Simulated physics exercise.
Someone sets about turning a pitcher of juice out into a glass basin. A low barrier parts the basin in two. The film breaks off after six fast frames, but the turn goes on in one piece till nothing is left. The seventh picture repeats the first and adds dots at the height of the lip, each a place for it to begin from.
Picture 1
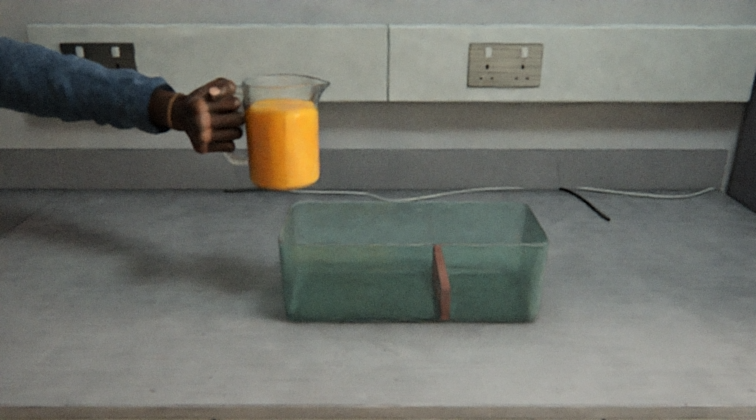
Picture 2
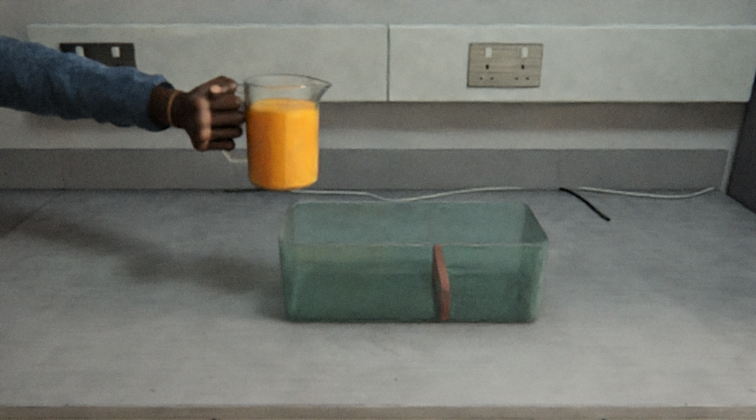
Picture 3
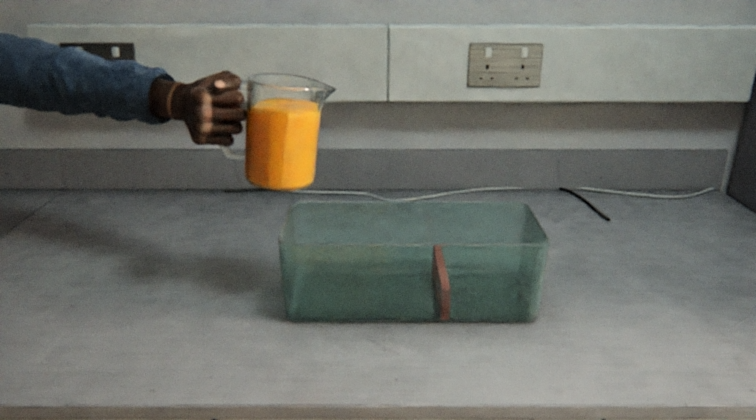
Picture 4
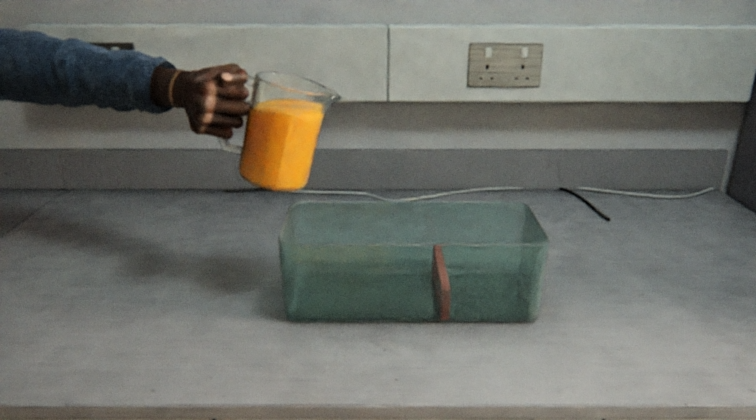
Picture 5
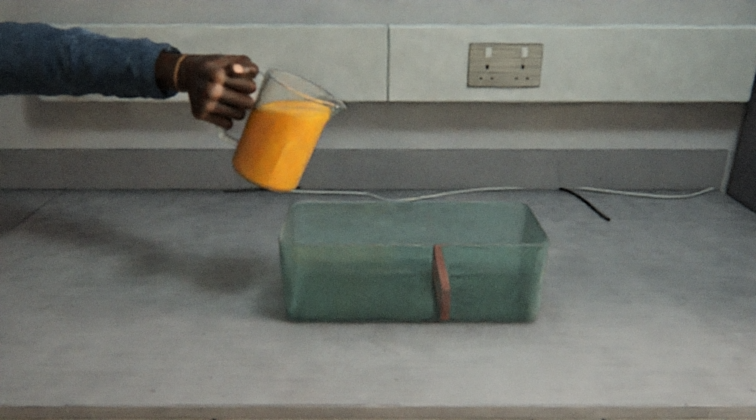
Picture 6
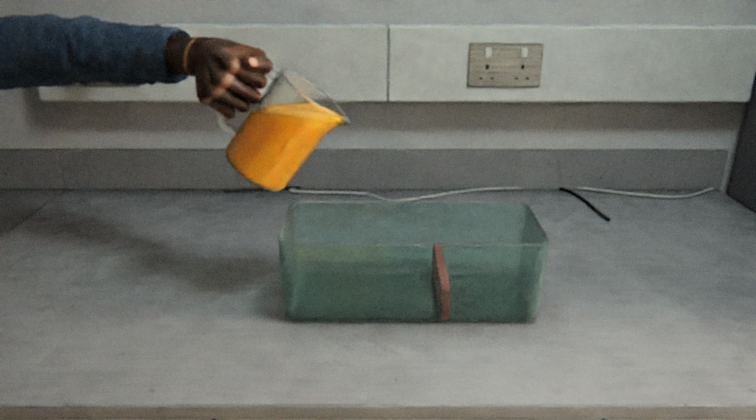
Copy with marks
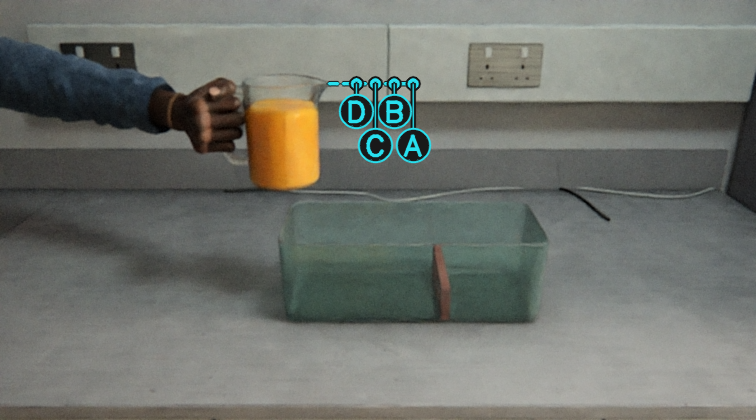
To begin with, a hand reaching in from the left holds a glass pitcher of orange juice upright above a clear, greenish basin with a low reddish-brown divider. The hand then tilts the pitcher gradually to the right, and the juice shifts toward the spout while the basin stays still, with no juice in it.
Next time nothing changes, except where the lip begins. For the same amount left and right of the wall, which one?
The answer is spot B.
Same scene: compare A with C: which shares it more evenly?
Spot A.
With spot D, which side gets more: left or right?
More ends on the left.
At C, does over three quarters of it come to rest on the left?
Yes, it does.
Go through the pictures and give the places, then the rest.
In the first picture, upright, lip at (329, 83); basin from (286, 317) to (538, 317); top of the wall at (441, 266); nothing has left yet.
In the second picture, upright, lip at (330, 85); nothing has left yet.
In the third picture, tipped about 7°, lip at (334, 89); nothing has left yet.
In the fourth picture, tipped about 14°, lip at (340, 97); nothing has left yet.
In the fifth picture, tipped about 25°, lip at (345, 108); nothing has left yet.
In the sixth picture, tipped about 37°, lip at (349, 122); nothing has left yet.
In cyan, A at (413, 83); B at (394, 83); C at (375, 83); D at (356, 83).
With A, about 21 % ends left of the wall and 78 % right of it.
With B, about 56 % ends left of the wall and 43 % right of it.
With C, about 89 % ends left of the wall and 6 % right of it; 5 % is lost outside.
With D, about 90 % ends left of the wall and 5 % right of it; 4 % is lost outside.
